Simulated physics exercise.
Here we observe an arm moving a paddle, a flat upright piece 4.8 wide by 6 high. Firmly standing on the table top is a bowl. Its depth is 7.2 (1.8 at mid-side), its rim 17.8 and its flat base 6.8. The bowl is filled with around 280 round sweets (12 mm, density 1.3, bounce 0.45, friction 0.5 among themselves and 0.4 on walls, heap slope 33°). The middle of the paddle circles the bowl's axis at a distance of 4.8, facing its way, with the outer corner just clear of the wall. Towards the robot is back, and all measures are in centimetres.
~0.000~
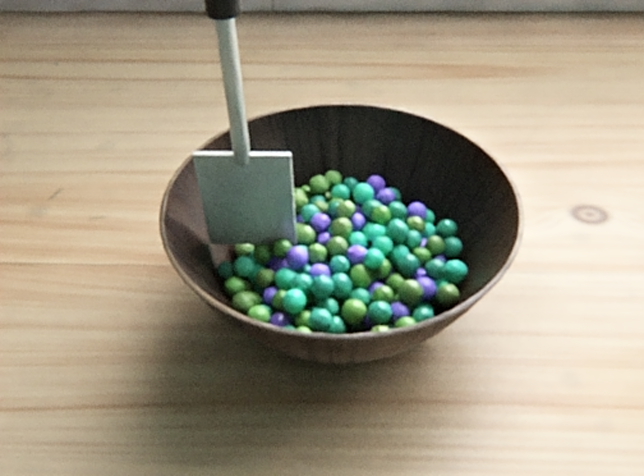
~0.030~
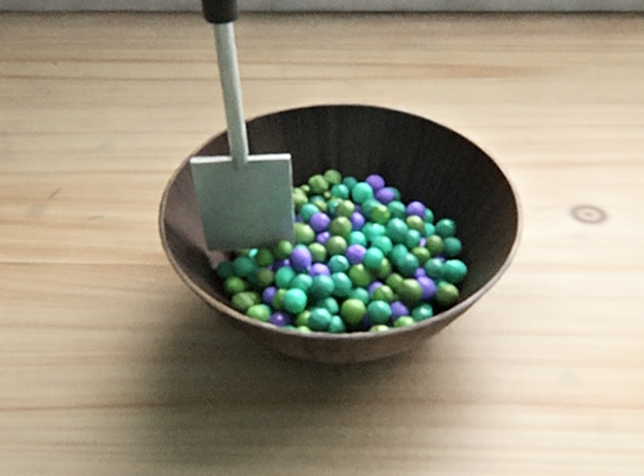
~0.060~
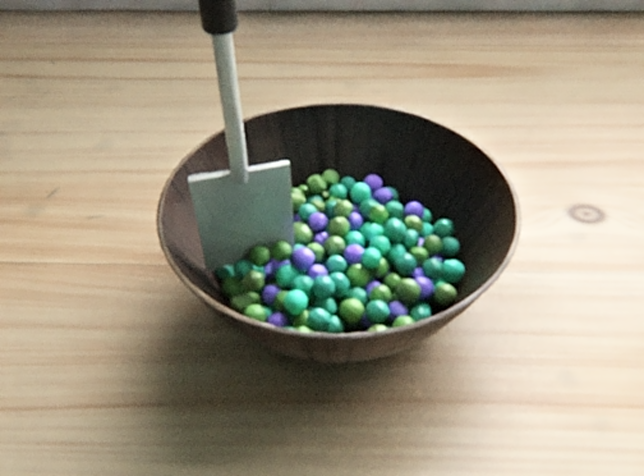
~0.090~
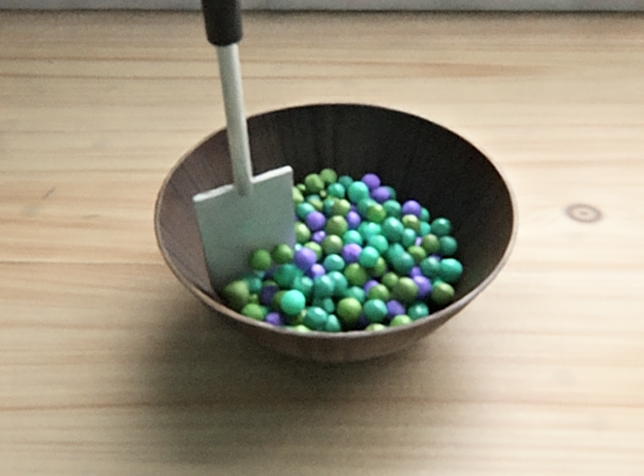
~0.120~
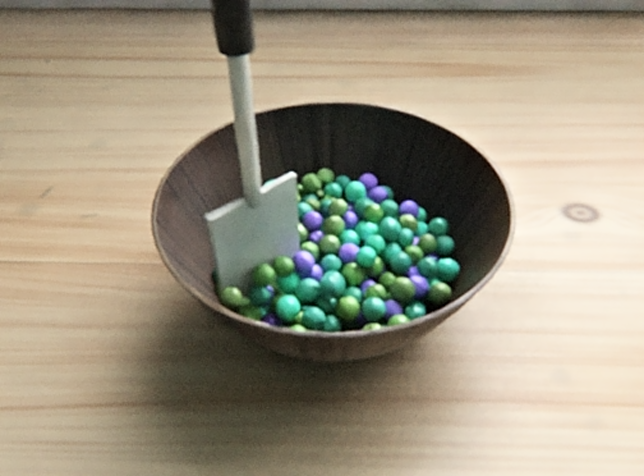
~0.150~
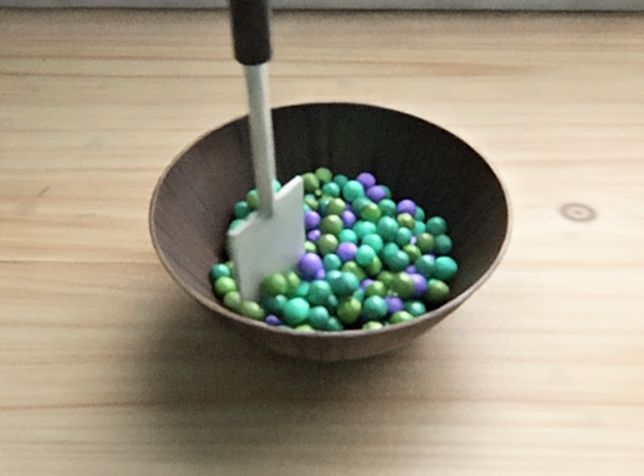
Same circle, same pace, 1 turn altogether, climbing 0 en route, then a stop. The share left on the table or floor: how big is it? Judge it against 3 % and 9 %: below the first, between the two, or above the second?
Below 3 %.
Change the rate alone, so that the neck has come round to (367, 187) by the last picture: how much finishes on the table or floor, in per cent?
Some 15 %.
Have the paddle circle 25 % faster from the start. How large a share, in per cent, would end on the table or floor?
I'd say close to 5 %.
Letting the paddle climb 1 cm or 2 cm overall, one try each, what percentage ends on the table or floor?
Some 0 and some 0 per cent.
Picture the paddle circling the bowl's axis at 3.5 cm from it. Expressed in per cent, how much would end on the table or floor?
That would come to roughly 0 percent.
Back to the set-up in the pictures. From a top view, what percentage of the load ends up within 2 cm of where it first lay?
Result: Close to 50 per cent of the load.
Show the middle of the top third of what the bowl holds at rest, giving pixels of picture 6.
(265, 272).
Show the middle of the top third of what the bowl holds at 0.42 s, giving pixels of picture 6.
Roughly pixel (397, 216).
After 0.42 s, 174° round, highest piece 8 above the table; 278 in the bowl.
After 0.70 s, 292° round, highest piece 8 above the table; 275 in the bowl, 2 on the table or floor, 1 in flight or on the tool.
After 1.03 s, 0° round, highest piece 7 above the table; 275 in the bowl, 3 on the table or floor.
After 1.73 s, 0° round, highest piece 7 above the table; 275 in the bowl, 3 on the table or floor.
In the end, 275 in the bowl, 3 on the table or floor. That is 1 % on the table or floor.
